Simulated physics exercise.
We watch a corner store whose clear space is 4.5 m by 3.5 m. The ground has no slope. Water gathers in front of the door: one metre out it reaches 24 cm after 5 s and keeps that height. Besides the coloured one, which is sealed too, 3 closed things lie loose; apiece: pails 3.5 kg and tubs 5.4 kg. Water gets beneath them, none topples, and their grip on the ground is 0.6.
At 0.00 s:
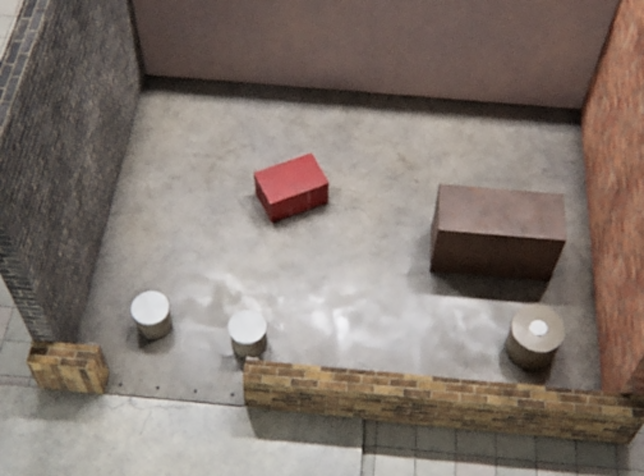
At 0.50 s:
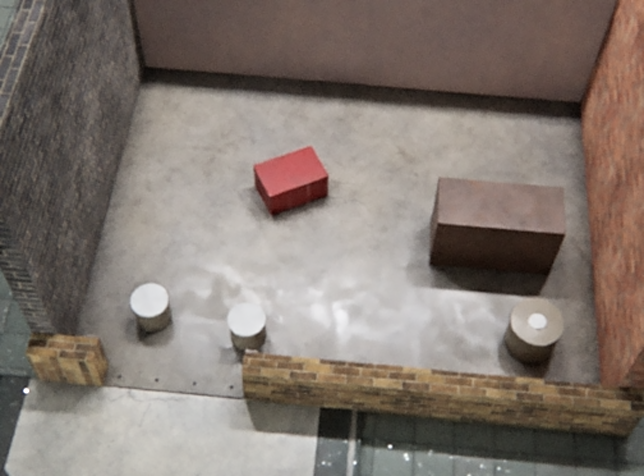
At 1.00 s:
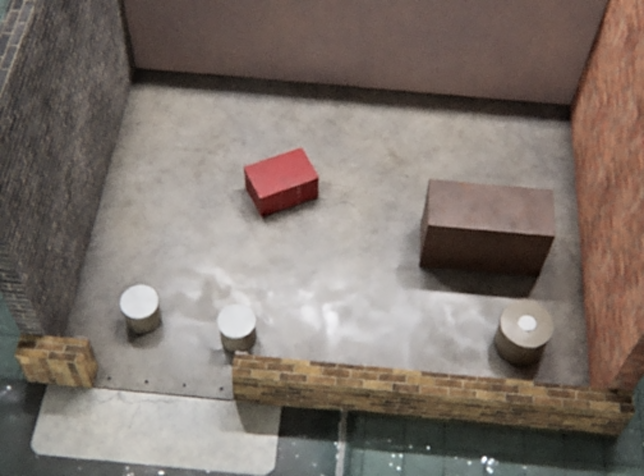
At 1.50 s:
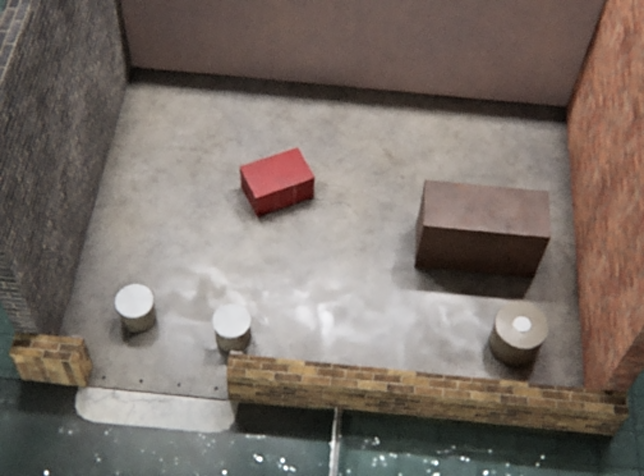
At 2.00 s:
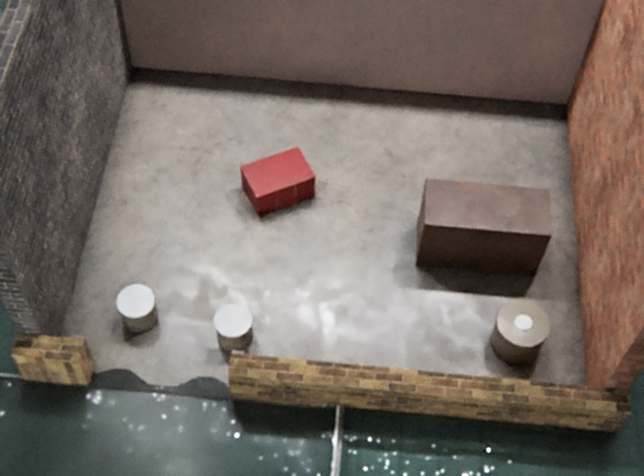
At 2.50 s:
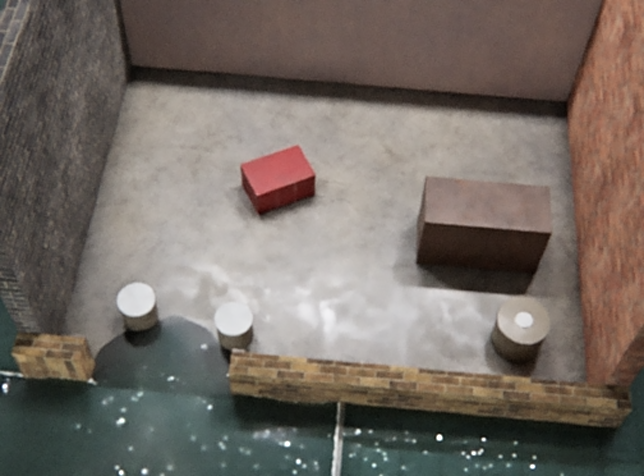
Dark water lies outside a walled, grey-floored room seen from high above its low front brick wall. A red box sits near the middle, a larger brown one at right, two pale cylinders by the front-left doorway and a brownish one at front right. The water closes over the pale slab outside, then spreads a rounded patch through the doorway, while the objects stay put and the camera shifts slightly.
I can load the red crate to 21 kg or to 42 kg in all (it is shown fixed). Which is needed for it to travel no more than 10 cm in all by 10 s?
For it, only the larger load is enough.
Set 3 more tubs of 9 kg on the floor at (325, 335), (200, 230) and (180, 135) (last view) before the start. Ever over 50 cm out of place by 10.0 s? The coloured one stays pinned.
In that order: Short of it, more, over.
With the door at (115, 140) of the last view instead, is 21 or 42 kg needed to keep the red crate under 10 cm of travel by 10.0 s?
Then only the larger load is enough.
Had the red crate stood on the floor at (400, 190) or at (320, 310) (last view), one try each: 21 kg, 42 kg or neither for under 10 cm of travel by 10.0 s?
In that order: It takes the larger; the smaller is enough.
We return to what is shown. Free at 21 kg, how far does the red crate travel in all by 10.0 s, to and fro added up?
Some 150 cm in all.
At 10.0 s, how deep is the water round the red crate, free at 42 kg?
Roughly 9 cm.
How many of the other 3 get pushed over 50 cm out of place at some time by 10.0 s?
2 of them.
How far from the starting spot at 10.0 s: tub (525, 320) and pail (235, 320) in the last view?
In that order: 5 cm, 60 cm.
After 3.5 s the red crate would be 0 cm from its start with 21 kg and 0 cm from its start with 42 kg; 0 cm of water round it then.
After 4.5 s the red crate would be 0 cm from its start with 21 kg and 0 cm from its start with 42 kg; 3 cm of water round it then.
After 7.0 s the red crate would be 25 cm from its start with 21 kg and 0 cm from its start with 42 kg; 6 cm of water round it then.
After 10.0 s the red crate would be 137 cm from its start with 21 kg and 0 cm from its start with 42 kg; 9 cm of water round it then.
